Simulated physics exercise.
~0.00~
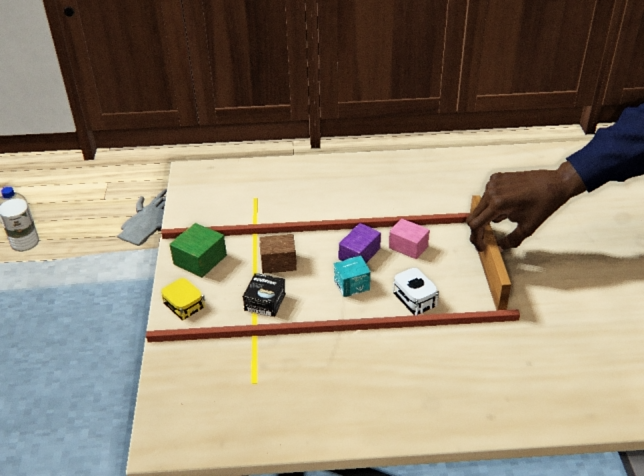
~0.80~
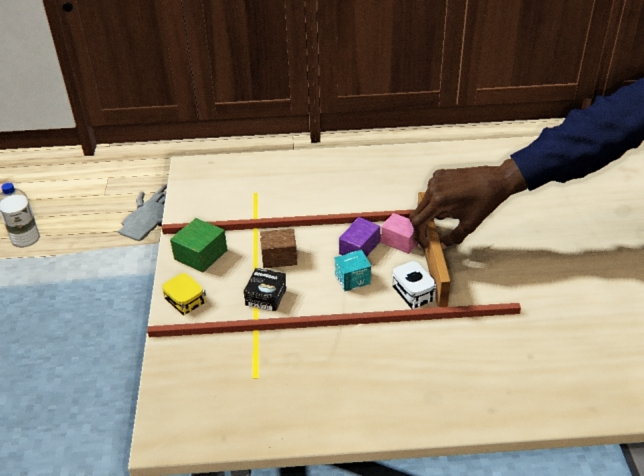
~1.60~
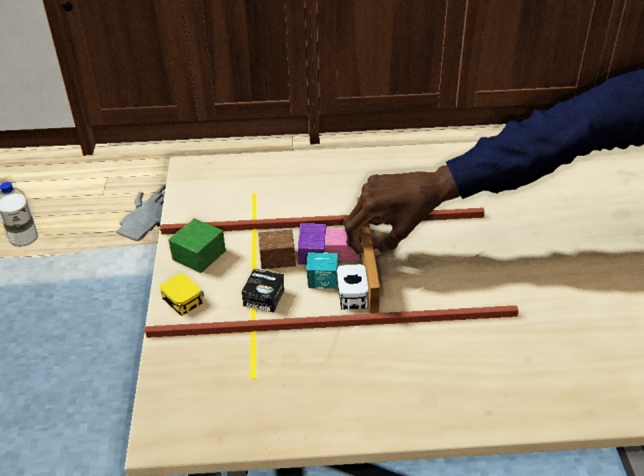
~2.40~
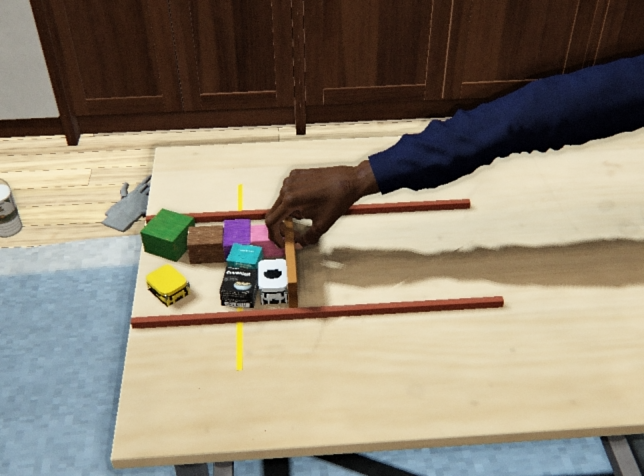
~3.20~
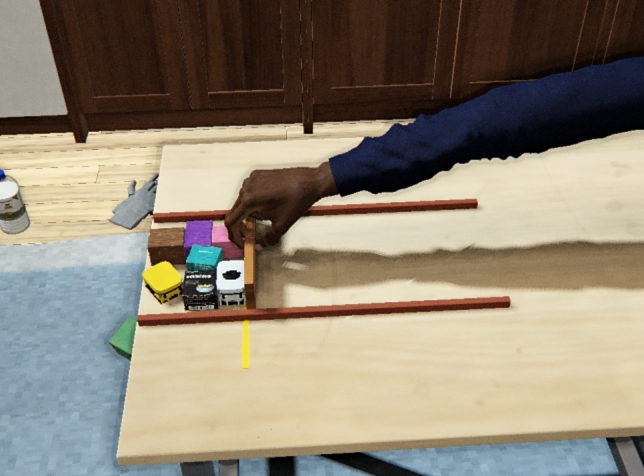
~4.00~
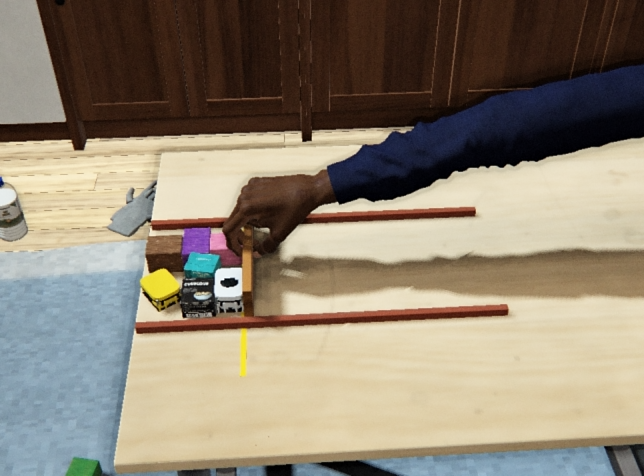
The footage shows a hand sliding an upright wooden board leftward between two red strips on a table, gathering small colourful blocks and cases toward the left edge. The green block drops off that end toward the floor, while the others remain bunched against the board, which stops at the yellow tape.
